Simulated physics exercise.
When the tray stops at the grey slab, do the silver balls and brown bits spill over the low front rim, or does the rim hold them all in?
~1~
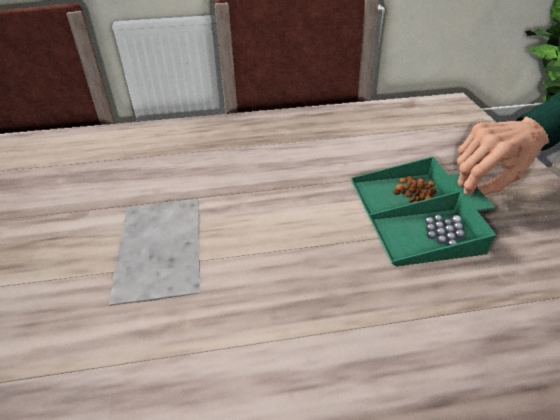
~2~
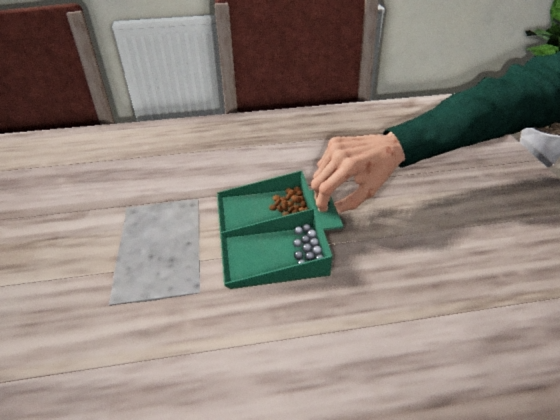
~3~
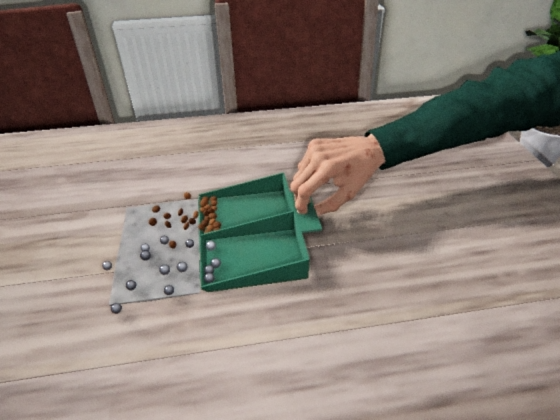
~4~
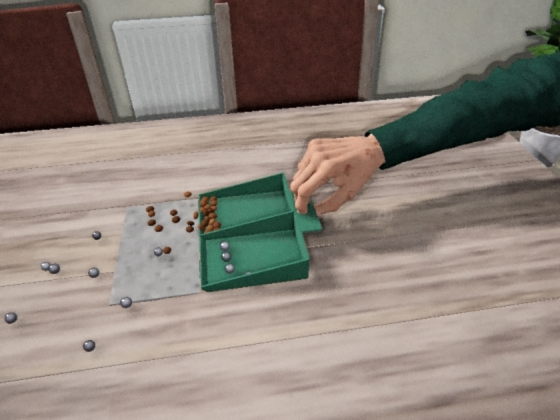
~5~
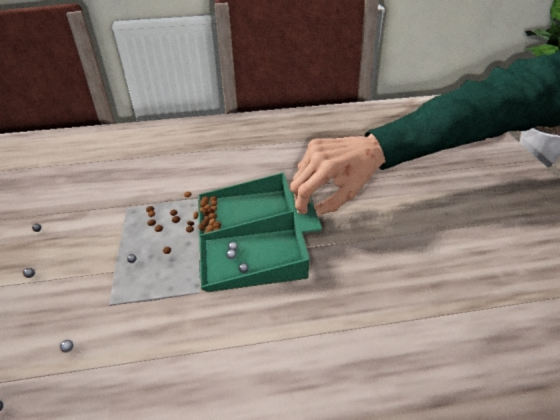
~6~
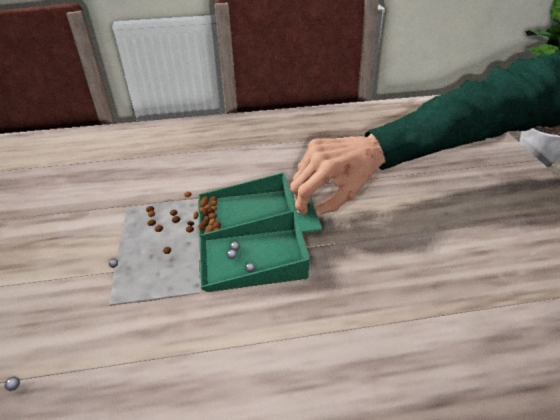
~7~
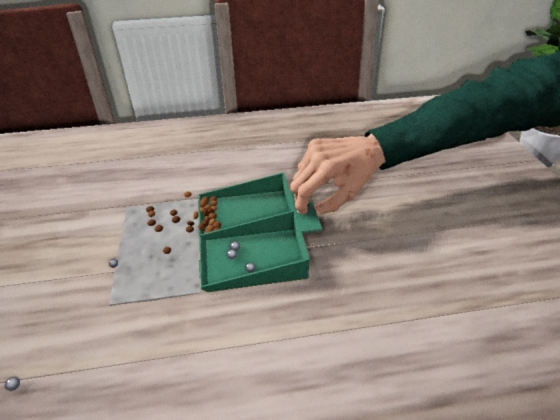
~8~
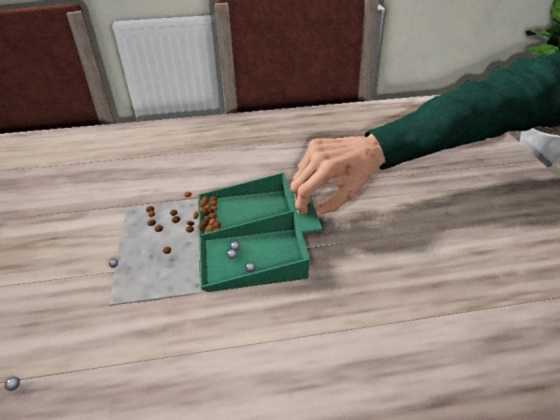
Both lots partly spill over the rim, with some silver balls rolling away and some brown bits landing on the slab. The rest of each lot stays in the tray.
